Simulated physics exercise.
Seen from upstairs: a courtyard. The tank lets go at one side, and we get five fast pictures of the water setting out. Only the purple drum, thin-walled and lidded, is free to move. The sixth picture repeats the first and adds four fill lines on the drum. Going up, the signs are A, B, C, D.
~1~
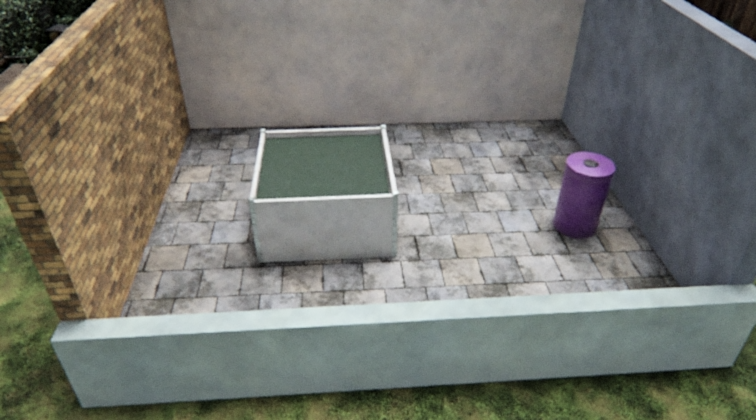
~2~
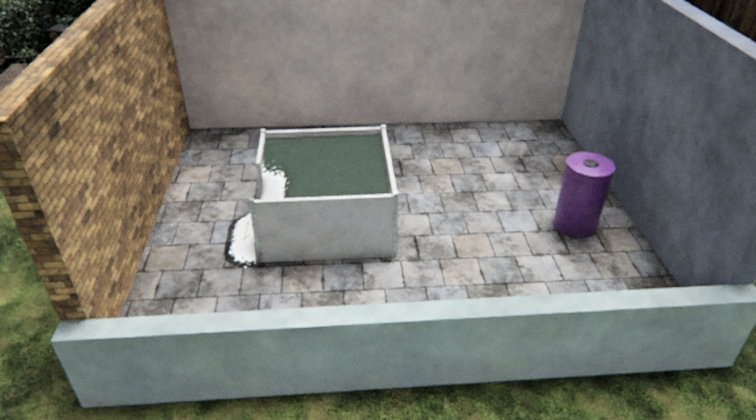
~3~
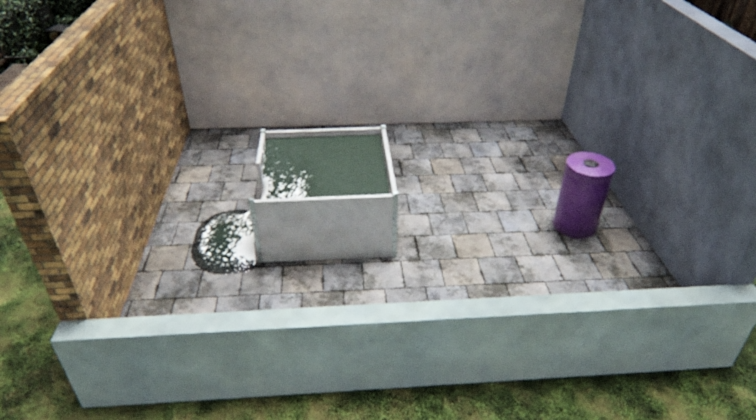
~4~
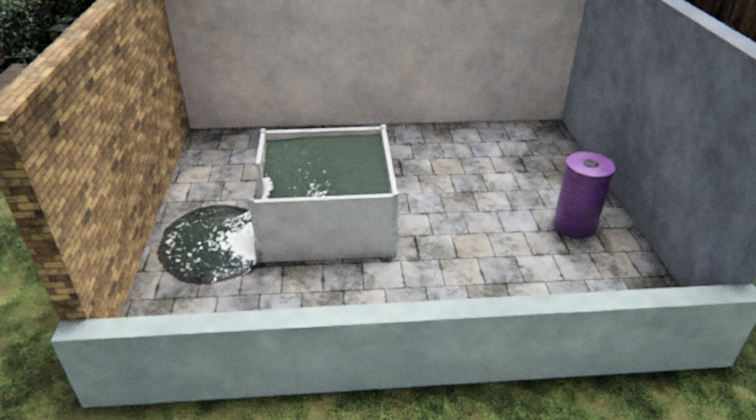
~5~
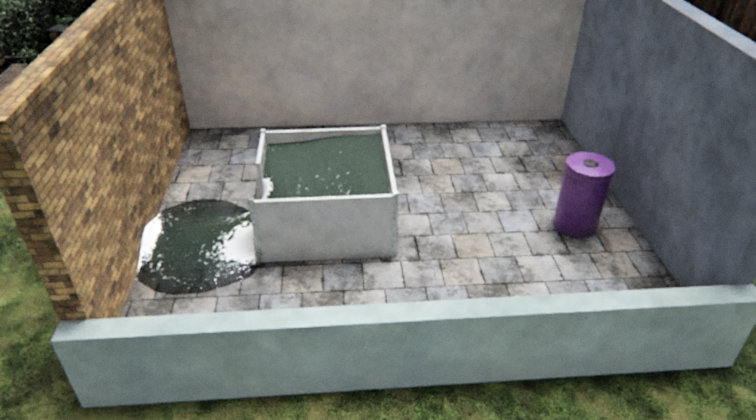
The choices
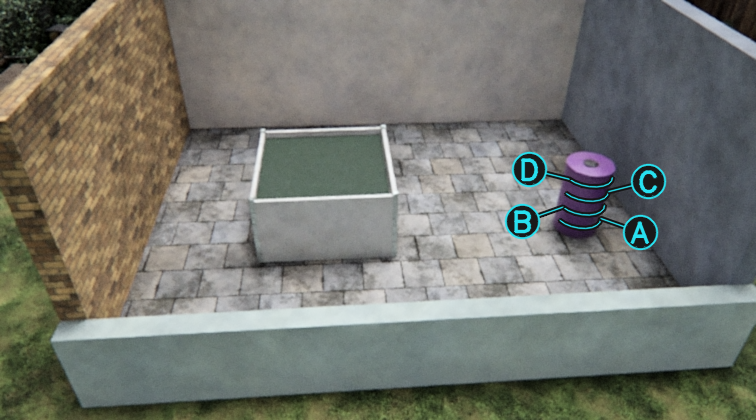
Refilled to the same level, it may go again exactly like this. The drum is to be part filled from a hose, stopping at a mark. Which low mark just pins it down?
A will do.
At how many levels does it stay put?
All of the four.
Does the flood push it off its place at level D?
No, not at all.
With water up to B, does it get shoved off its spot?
No.
On the marked copy, A at (585, 228); B at (589, 215); C at (592, 201); D at (596, 186); from the bottom up A, B, C, D.
With A, it does not move.
With B, it does not move.
With C, it does not move.
With D, it does not move.
